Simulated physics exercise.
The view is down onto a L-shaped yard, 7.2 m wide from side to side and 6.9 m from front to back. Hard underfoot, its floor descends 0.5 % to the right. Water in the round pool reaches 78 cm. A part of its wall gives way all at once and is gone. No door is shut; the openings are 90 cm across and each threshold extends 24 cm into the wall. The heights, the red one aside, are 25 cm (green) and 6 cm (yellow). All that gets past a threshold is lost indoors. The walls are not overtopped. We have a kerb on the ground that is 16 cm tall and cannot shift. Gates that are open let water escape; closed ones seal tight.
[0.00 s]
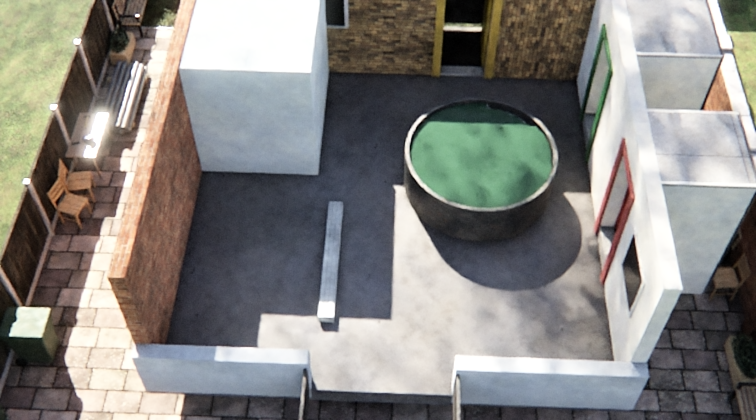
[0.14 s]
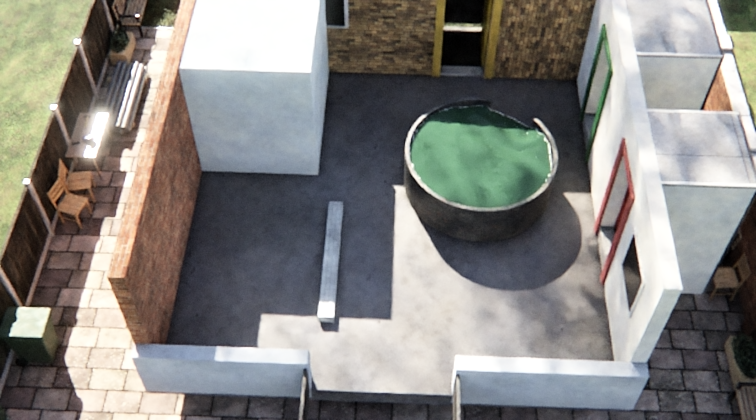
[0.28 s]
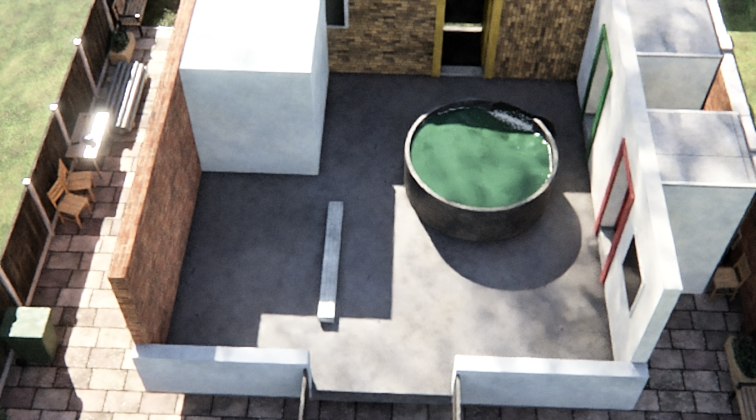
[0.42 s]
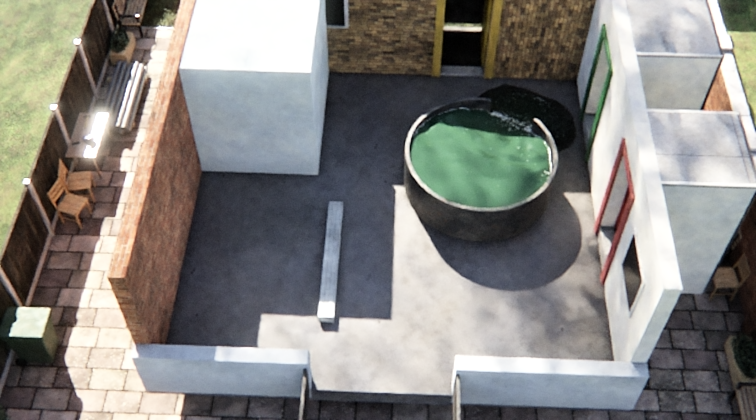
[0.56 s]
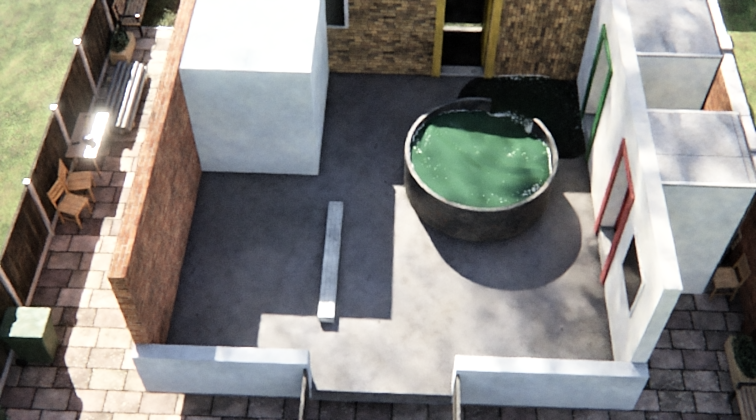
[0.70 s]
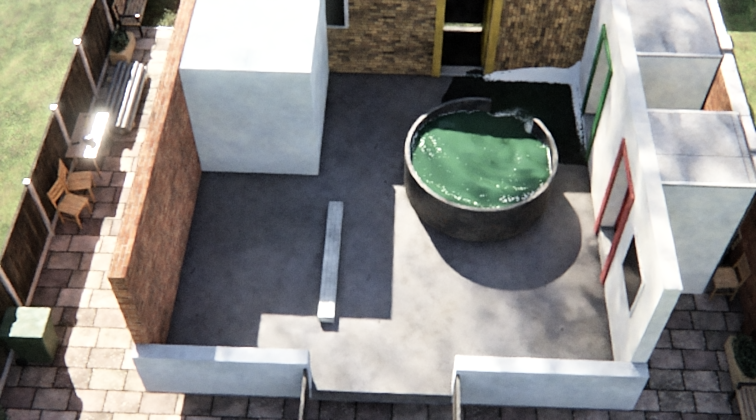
In an L-shaped yard seen from above, a round pool of green water stands whole and still near a brick wall. Part of its far rim breaks away, and water pours out behind it, spreading in a dark sheet across the floor toward the back wall and the green-framed opening on the right.
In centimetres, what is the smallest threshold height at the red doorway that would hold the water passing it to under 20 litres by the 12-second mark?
Close to 6 cm is just enough.
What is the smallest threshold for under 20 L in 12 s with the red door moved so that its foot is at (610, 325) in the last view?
You'd want it roughly 10.5 cm high.
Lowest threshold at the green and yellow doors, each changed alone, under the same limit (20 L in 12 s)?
About 33 cm at green and 20 cm at yellow.
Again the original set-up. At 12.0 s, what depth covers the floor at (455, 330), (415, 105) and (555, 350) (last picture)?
That's 8, 6 and 11 cm, in the order given.
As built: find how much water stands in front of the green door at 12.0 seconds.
Lab note: Depth approx. 10.5 cm.
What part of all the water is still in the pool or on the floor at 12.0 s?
Close to 82 per cent is still present.
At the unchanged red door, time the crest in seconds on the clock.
The depth peaks at about 12.0 seconds.
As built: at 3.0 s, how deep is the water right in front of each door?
Green door: 32 cm; yellow door: 17 cm; red door: 5 cm.
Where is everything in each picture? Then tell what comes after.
In the first frame, the round pool at (481, 154) is whole and still, 78 cm deep; the red door at (612, 220) is dry.
In the second frame, water pours out on the far side and has run 0.3 m, to a hidden place; about 10 cm deep outside, 78 cm at the back.
In the third frame, the front is at (546, 124), 0.8 m from the gap on the far side; 0.9 m2 of floor is wet, 78 cm left at the back.
In the fourth frame, the gap is on the far side, the front 1.4 m out at (550, 102); the back of the round pool holds 78 cm.
In the fifth frame, the front is at (560, 81), 2.0 m from the gap on the far side; 3.8 m2 of floor is wet, 78 cm left at the back.
In the sixth frame, water pours out on the far side and has run 2.2 m, to (575, 82); about 8 cm deep outside, 76 cm at the back; the red door at (612, 220), 3.0 m from the gap, is still 2.2 m from the nearest water.
After 1.4 s water covers 10 % of the floor, deepest (58 cm) near (570, 88); it has not reached the red door.
After 3.0 s water covers 30 % of the floor, deepest (40 cm) near (545, 106); 5 cm at the red door, 0 litres in over its 25 cm threshold.
After 12.0 s water covers 95 % of the floor, deepest (13 cm) near (594, 282); 12 cm at the red door, 0 litres in over its 25 cm threshold.
At the red door as built, the water arrived by 2.6 s and peaked near 12 cm at 12.0 s.
Run again over the same 12 s with other heights there, 27 litres in over 5.5 cm, 10 litres over 7.5 cm. The limit of 20 litres is kept from about 6 cm up.
